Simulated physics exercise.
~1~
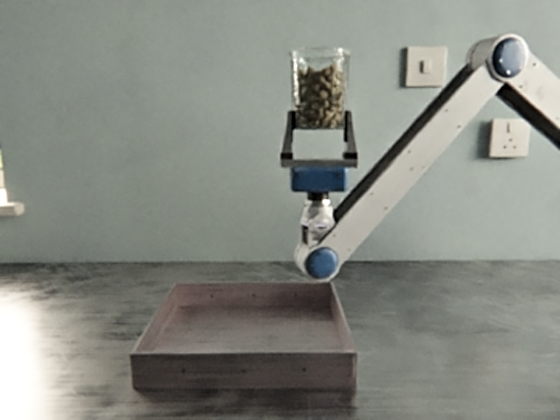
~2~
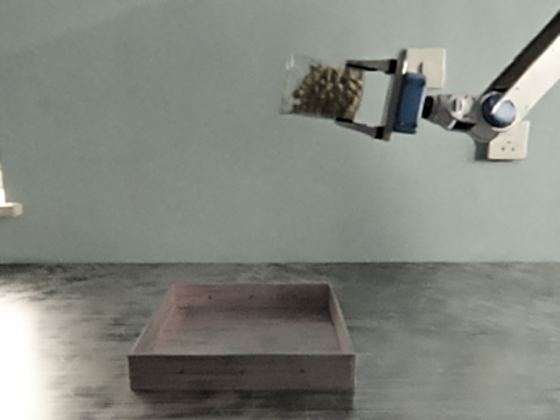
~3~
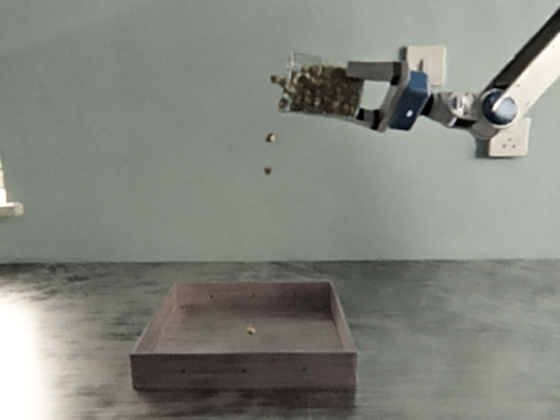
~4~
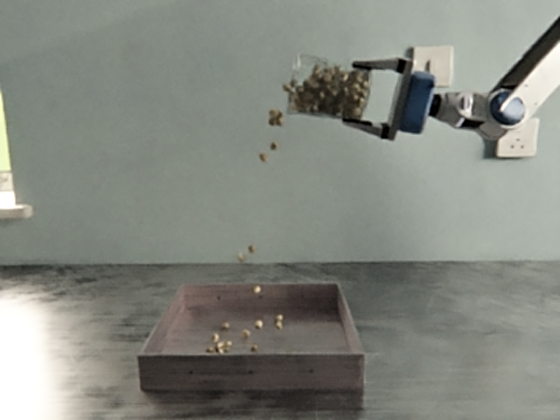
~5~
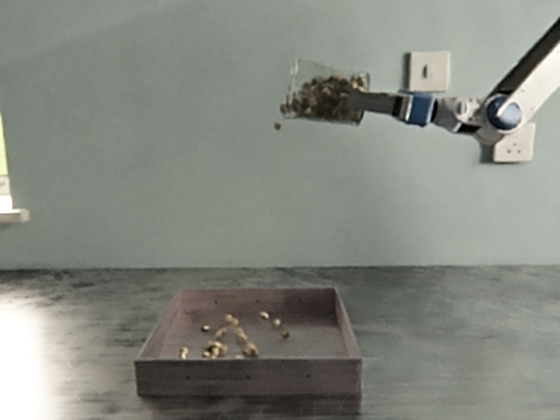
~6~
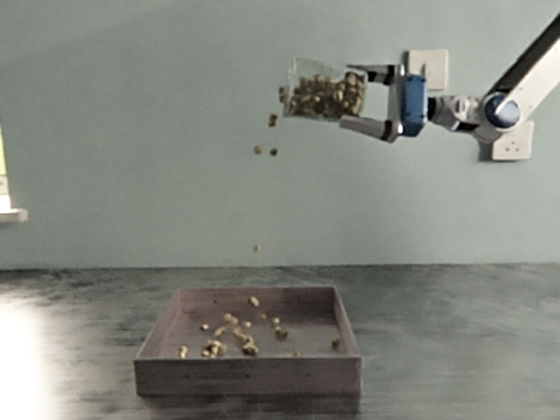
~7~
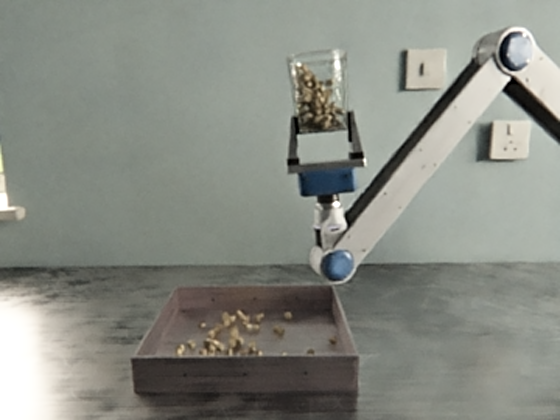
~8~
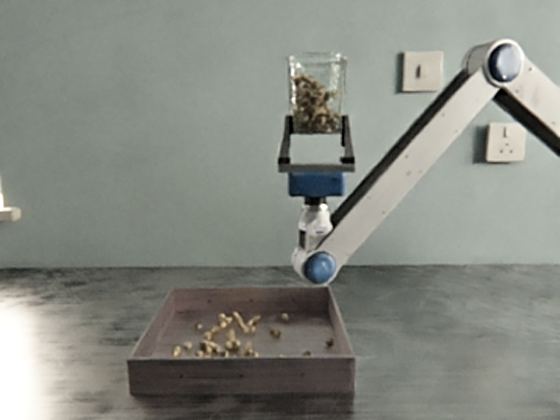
We see a robot arm tip a clear tumbler of small pebbles onto its side above a shallow brownish tray, so that some trickle out and drop in. The arm then turns the tumbler upright again, most pebbles still inside and the rest scattered across the tray.
